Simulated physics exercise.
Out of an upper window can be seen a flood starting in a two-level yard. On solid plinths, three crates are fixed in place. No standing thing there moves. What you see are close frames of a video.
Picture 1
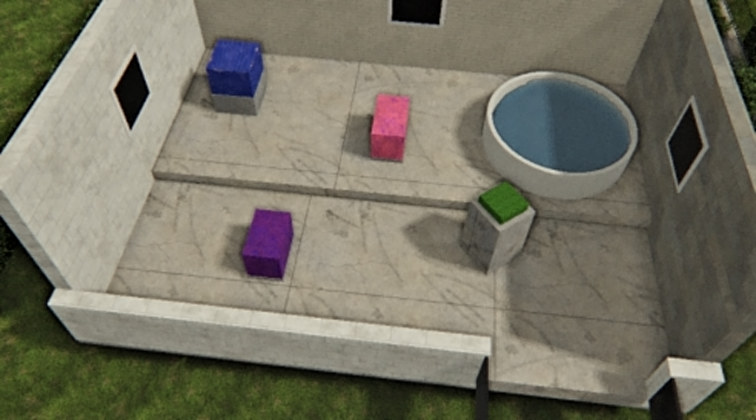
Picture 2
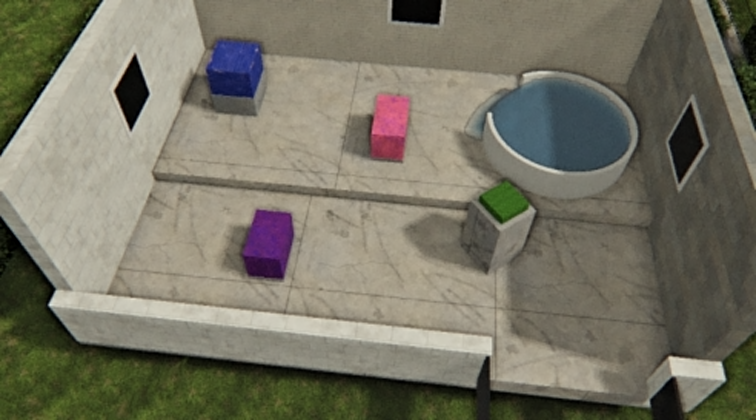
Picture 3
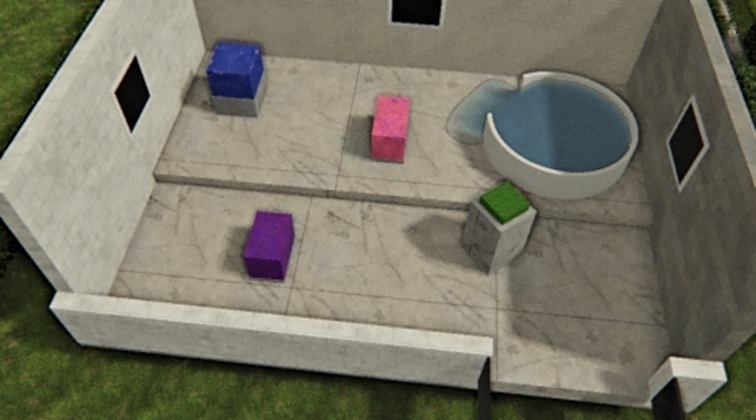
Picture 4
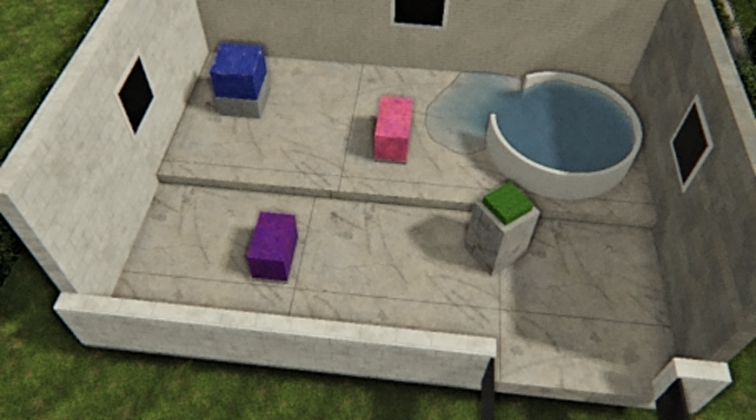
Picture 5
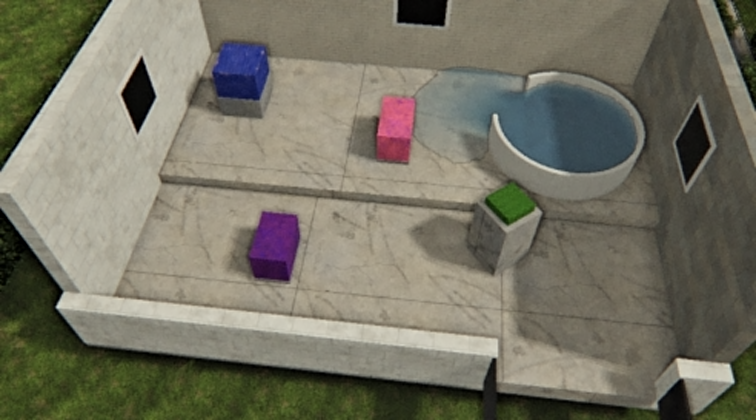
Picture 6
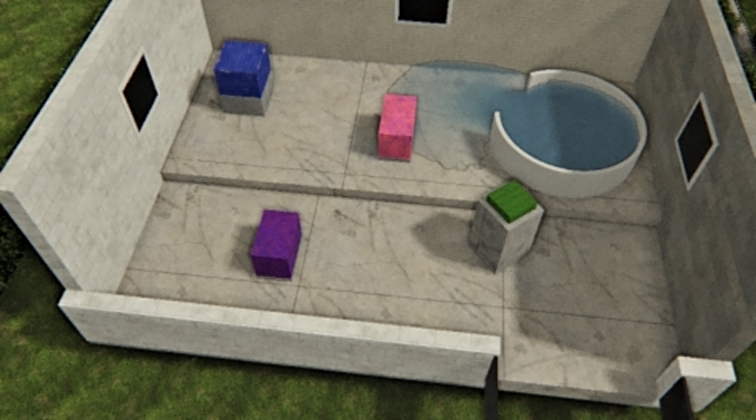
A walled, paved yard on two levels, with grass outside, is seen from high above. A blue block on a grey base stands at the upper left, a pink block near the middle, a purple block lower left, and a green-topped pale plinth below a round white tank of water at right. Water pours from the tank's left side and spreads leftward across the upper paving behind the pink block, as the view shifts very slightly.
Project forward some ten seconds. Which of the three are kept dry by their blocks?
The blue crate remains dry; the purple crate ends up wet; the pink crate ends up wet.
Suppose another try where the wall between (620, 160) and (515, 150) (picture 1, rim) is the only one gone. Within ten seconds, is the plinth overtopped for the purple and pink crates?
As I see it, the purple one gets reached, and the pink one is not reached.
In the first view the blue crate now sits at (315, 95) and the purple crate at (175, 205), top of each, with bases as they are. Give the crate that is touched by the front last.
Answer: The purple one.
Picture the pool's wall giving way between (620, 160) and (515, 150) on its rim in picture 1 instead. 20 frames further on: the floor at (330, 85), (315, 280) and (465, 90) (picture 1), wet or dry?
Obs. 1: Moisture-free; obs. 2: Sodden; obs. 3: Moisture-free.
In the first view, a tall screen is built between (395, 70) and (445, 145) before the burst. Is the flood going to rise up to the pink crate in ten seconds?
As for the pink crate, it comes through dry.
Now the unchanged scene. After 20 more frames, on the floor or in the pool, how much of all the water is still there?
Estimate: 100 per cent.
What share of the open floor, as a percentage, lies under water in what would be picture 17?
That works out to some 25 in a hundred.
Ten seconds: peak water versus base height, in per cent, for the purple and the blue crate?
The first reaches around 160 in a hundred, the second around 60.
A moment on, water covers 15 % of the floor; the blue crate not reached, the purple crate not reached, the pink crate water round its plinth.
Next, water covers 25 % of the floor; the blue crate water round its plinth, the purple crate not reached, the pink crate water round its plinth.
Then, water covers 40 % of the floor; the blue crate water round its plinth, the purple crate not reached, the pink crate water round its plinth.
Later, water covers 55 % of the floor; the blue crate water round its plinth, the purple crate water round its plinth, the pink crate water round its plinth.
In the end, water covers 80 % of the floor; the blue crate stayed above the water, the purple crate was topped, the pink crate was topped.
